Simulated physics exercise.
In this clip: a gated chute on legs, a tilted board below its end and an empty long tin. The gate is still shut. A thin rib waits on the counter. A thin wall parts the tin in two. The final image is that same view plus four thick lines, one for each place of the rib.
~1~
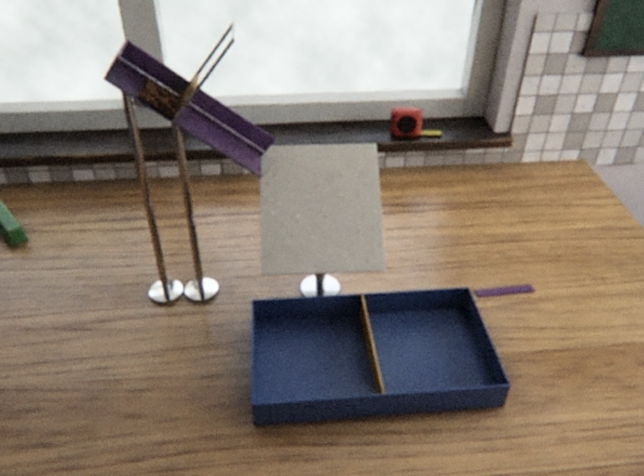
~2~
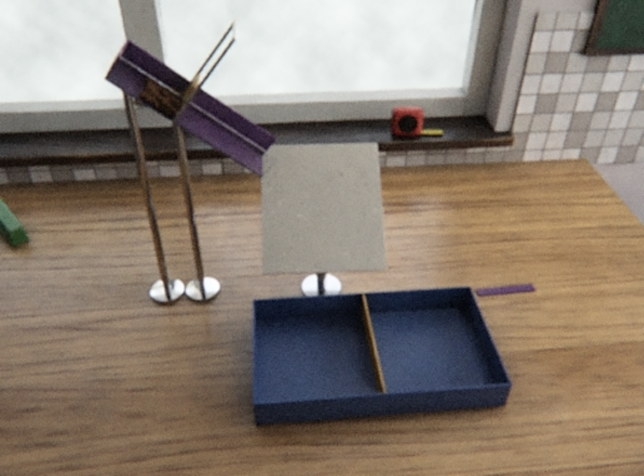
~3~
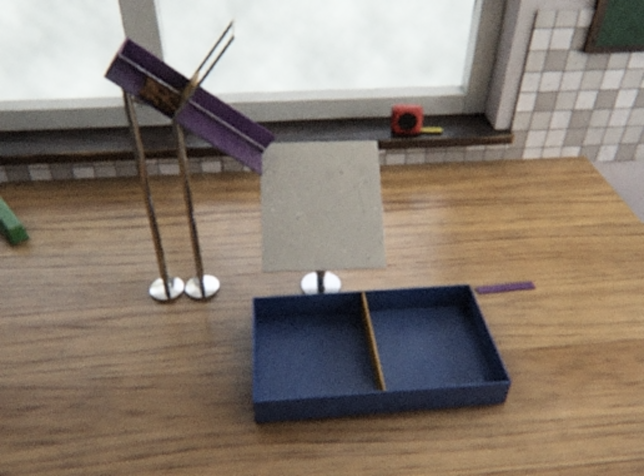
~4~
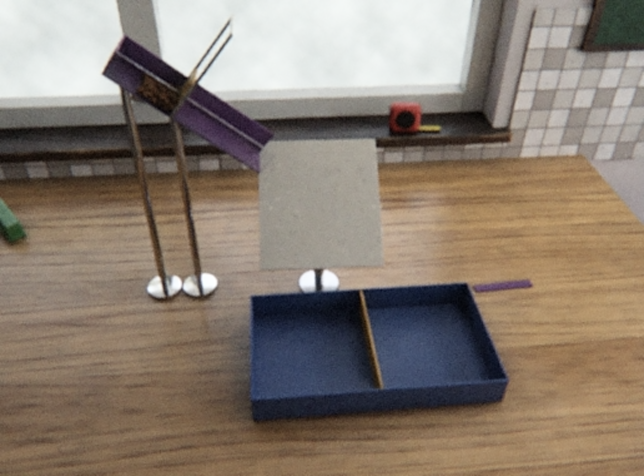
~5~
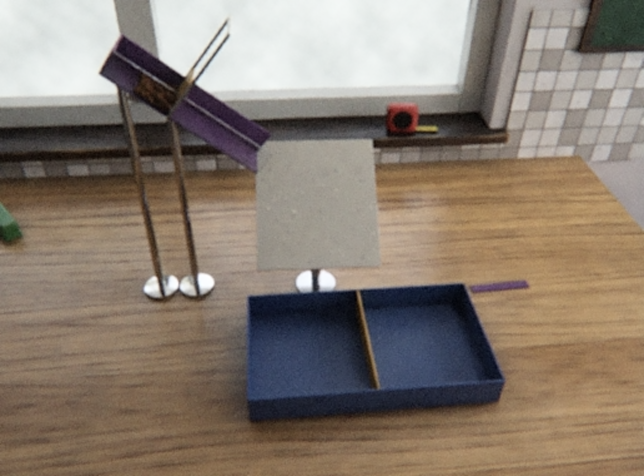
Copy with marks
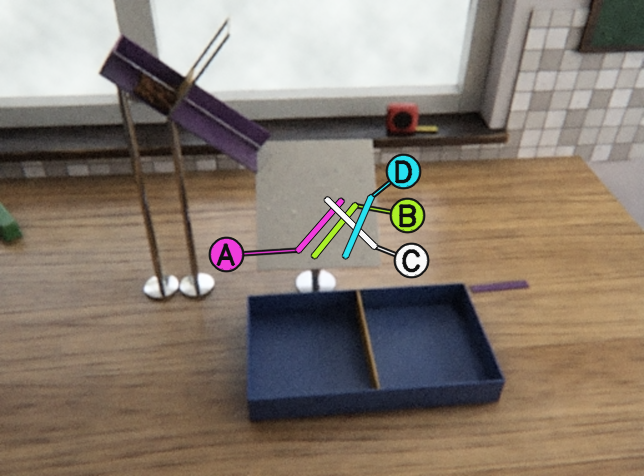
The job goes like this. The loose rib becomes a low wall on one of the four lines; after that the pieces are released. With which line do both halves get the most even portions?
Best: C.
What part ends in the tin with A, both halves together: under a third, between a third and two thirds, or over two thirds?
It is over two thirds.
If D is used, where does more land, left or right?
The left half.
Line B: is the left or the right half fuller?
More lands on the left.
On the marked copy, line A from (341, 201) to (298, 250); line B from (355, 205) to (314, 255); line C from (327, 199) to (374, 246); line D from (370, 197) to (345, 255).
With A, of what is caught, almost all in the left half, about a tenth in the right.
With B, of what is caught, almost all in the left half, about a tenth in the right.
With C, of what is caught, roughly half in the left half, roughly half in the right.
With D, of what is caught, almost all in the left half, about a tenth in the right.
